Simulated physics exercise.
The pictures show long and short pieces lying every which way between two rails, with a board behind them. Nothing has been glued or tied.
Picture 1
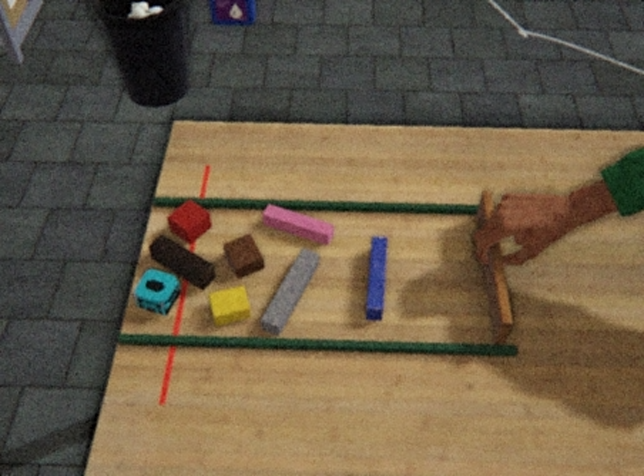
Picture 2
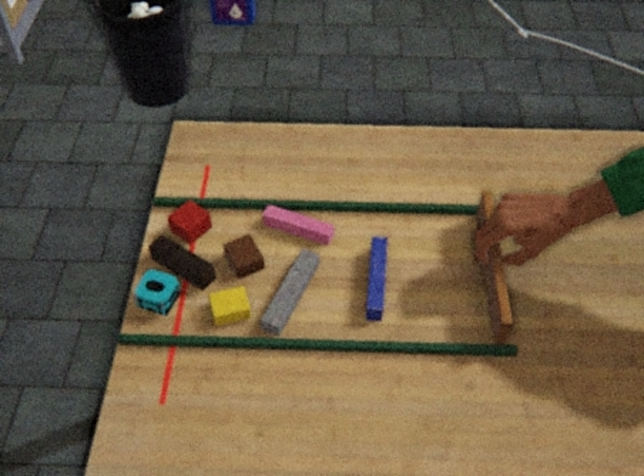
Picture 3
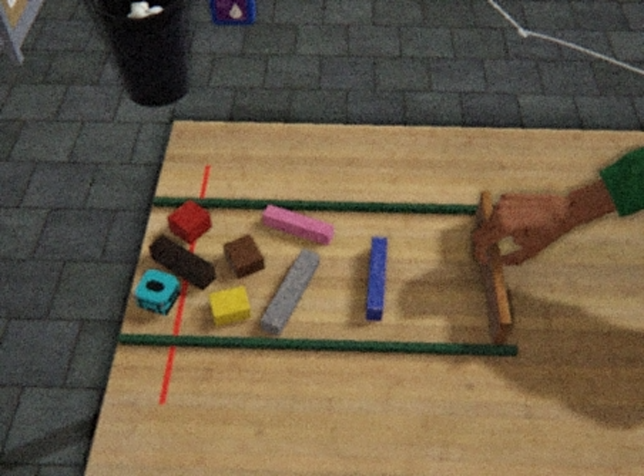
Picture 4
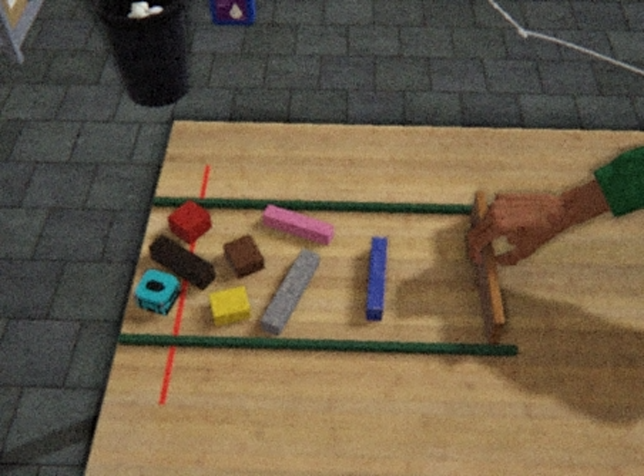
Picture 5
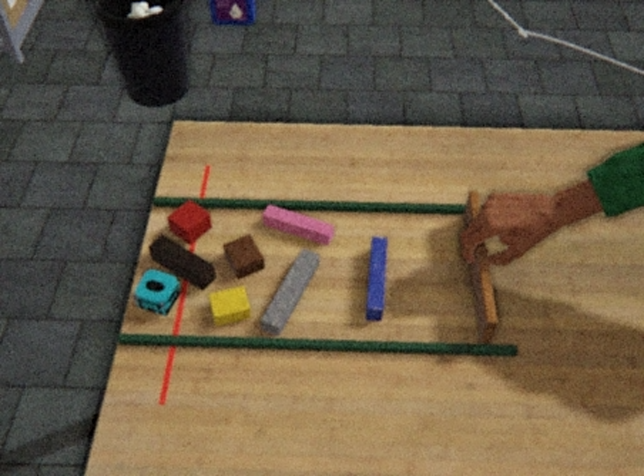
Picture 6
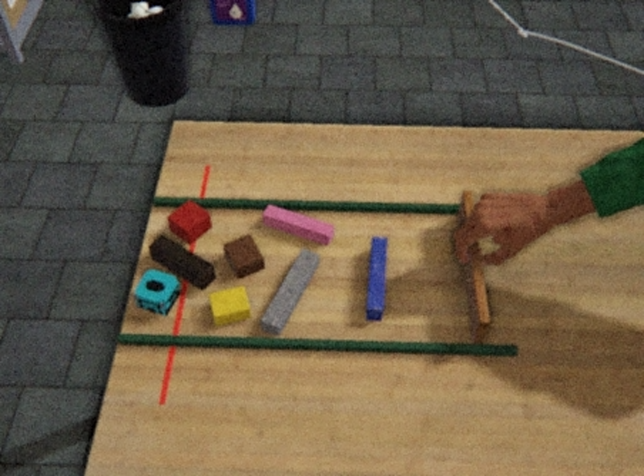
A hand in a green sleeve grips an upright wooden board at the right of a pale wooden tabletop, seen from above, with grey paving and a black bin behind. Between two dark green rails lie a blue bar, grey bar, pink bar, brown and yellow blocks, and, by a red line at left, red, black and turquoise pieces. The hand first holds still, then slides the board slightly left, while the pieces and camera stay still.
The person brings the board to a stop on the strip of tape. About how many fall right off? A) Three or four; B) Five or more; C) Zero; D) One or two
(A) Three or four.
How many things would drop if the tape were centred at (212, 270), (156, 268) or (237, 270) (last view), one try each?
It would be 1, 7 and 0.
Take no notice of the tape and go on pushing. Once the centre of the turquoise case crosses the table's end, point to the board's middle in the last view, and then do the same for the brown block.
For the turquoise case at (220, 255), for the brown block at (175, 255).
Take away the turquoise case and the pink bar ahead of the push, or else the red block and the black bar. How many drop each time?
Falls come to 1 the first time and 1 the other time.
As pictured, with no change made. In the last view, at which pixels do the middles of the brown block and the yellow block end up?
Going in order, first (154, 239) and next (125, 306).
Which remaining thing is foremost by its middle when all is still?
Yellow block.
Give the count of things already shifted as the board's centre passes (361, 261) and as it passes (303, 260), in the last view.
Moved so far: 1, then 3.
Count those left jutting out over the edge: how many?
I count 3 overhanging.
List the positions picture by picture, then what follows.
In the first frame, turquoise case (158, 293); red block (190, 222); black bar (182, 262); board (493, 265); tape (188, 269).
In the second frame, red block (190, 222); board (493, 265).
In the third frame, black bar (182, 262); brown block (244, 256).
In the fourth frame, turquoise case (158, 293); pink bar (298, 225).
In the fifth frame, red block (190, 222); grey bar (291, 291).
In the sixth frame, turquoise case (158, 293); red block (190, 222); black bar (182, 262); board (472, 264); tape (188, 269).
Soon after, none off yet; turquoise case at rest near (158, 293); red block at rest near (190, 222); black bar at rest near (182, 262).
In the end, the number that fall off is three or four; gone, black bar, red block and turquoise case.
